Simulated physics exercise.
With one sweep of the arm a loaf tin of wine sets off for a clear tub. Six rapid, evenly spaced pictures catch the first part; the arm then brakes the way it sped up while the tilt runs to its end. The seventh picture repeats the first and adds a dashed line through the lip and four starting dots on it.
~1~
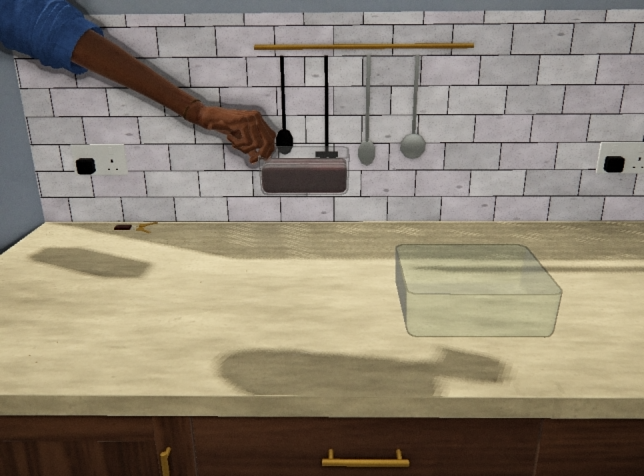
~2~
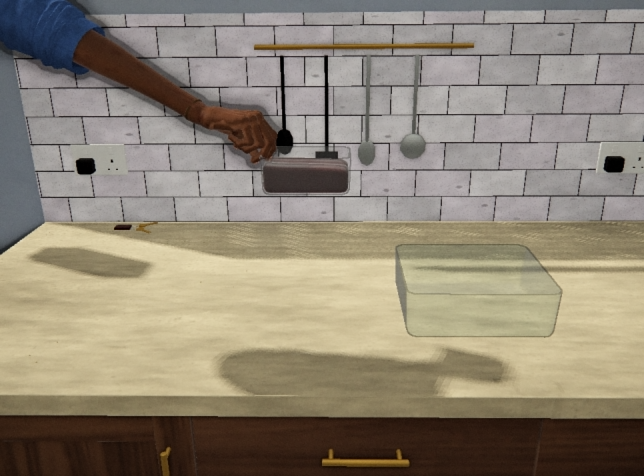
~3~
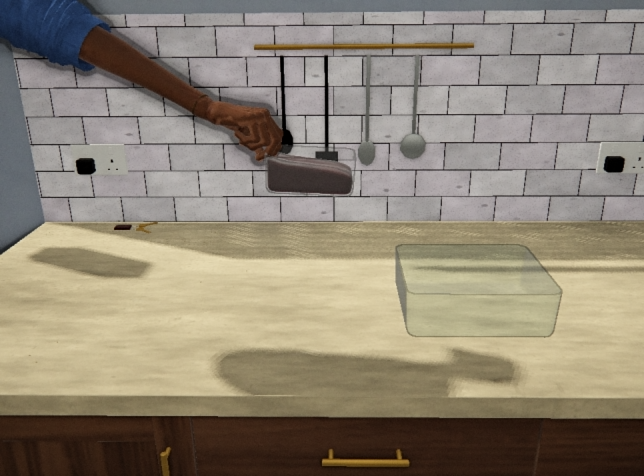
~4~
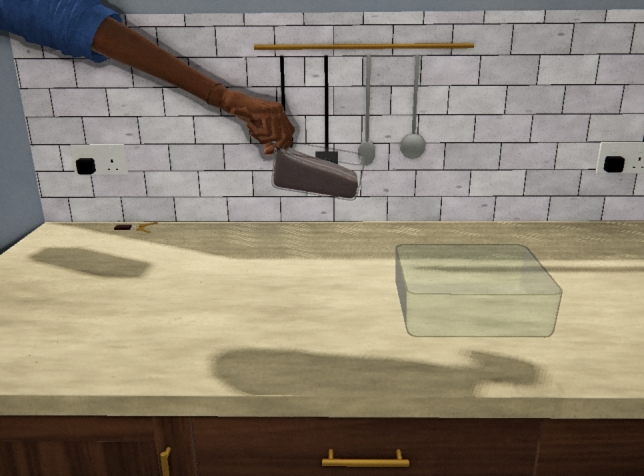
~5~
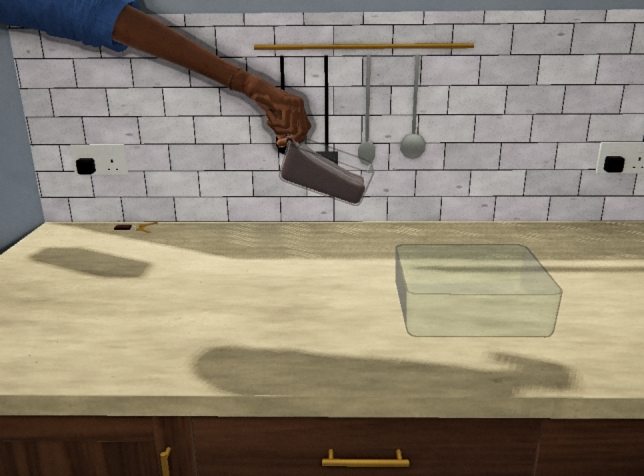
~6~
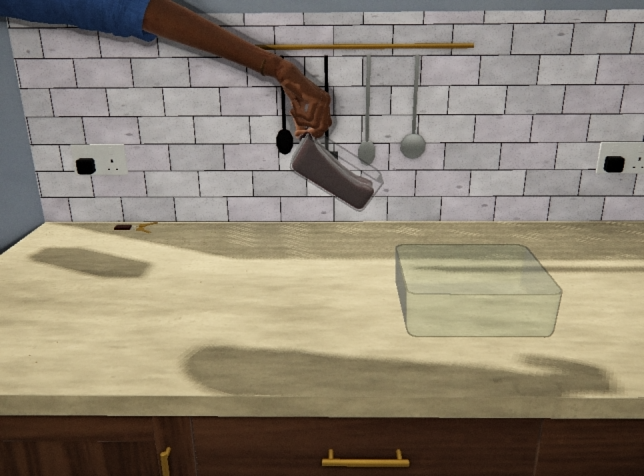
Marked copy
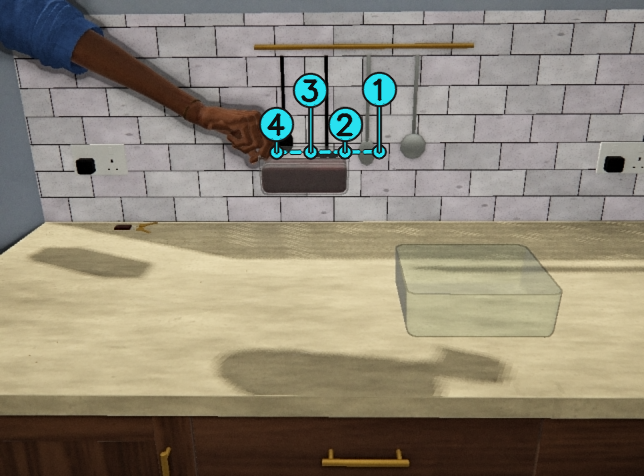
A kitchen worktop with a pale, streaked surface is seen from the front and slightly above, with dark wooden cupboards below and white brick tiles behind. Four utensils hang from a rail between two sockets, and a clear tub sits right of centre. A blue-sleeved arm at upper left holds a dark, purplish-brown tin, moving it slightly right while steadily tilting it down to the right, as shadows shift below.
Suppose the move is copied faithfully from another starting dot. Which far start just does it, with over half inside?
That is dot 4.
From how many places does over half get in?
All four.
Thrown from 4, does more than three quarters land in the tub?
No.
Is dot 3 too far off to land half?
No.
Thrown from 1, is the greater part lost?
No, that is safe.
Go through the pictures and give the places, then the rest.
Upright, lip at (347, 152); tub from (406, 334) to (553, 334); nothing has left yet, in the first frame.
Upright, lip at (349, 152); nothing has left yet, in the second frame.
Tipped about 3°, lip at (354, 154); nothing has left yet, in the third frame.
Tipped about 10°, lip at (362, 159); nothing has left yet, in the fourth frame.
Tipped about 20°, lip at (372, 167); wine is over the rim, down to (295, 139), in the fifth frame.
Tipped about 33°, lip at (381, 177); wine is over the rim, down to (302, 138), in the sixth frame.
On the marked copy, 1 at (379, 151); 2 at (345, 152); 3 at (310, 152); 4 at (276, 152).
Choosing 1, about 90 % lands in the tub, 4 % falls short and 5 % goes beside or beyond.
Choosing 2, about 79 % lands in the tub, 9 % falls short and 12 % goes beside or beyond.
Choosing 3, about 70 % lands in the tub, 16 % falls short and 13 % goes beside or beyond.
Choosing 4, about 63 % lands in the tub, 28 % falls short and 10 % goes beside or beyond.
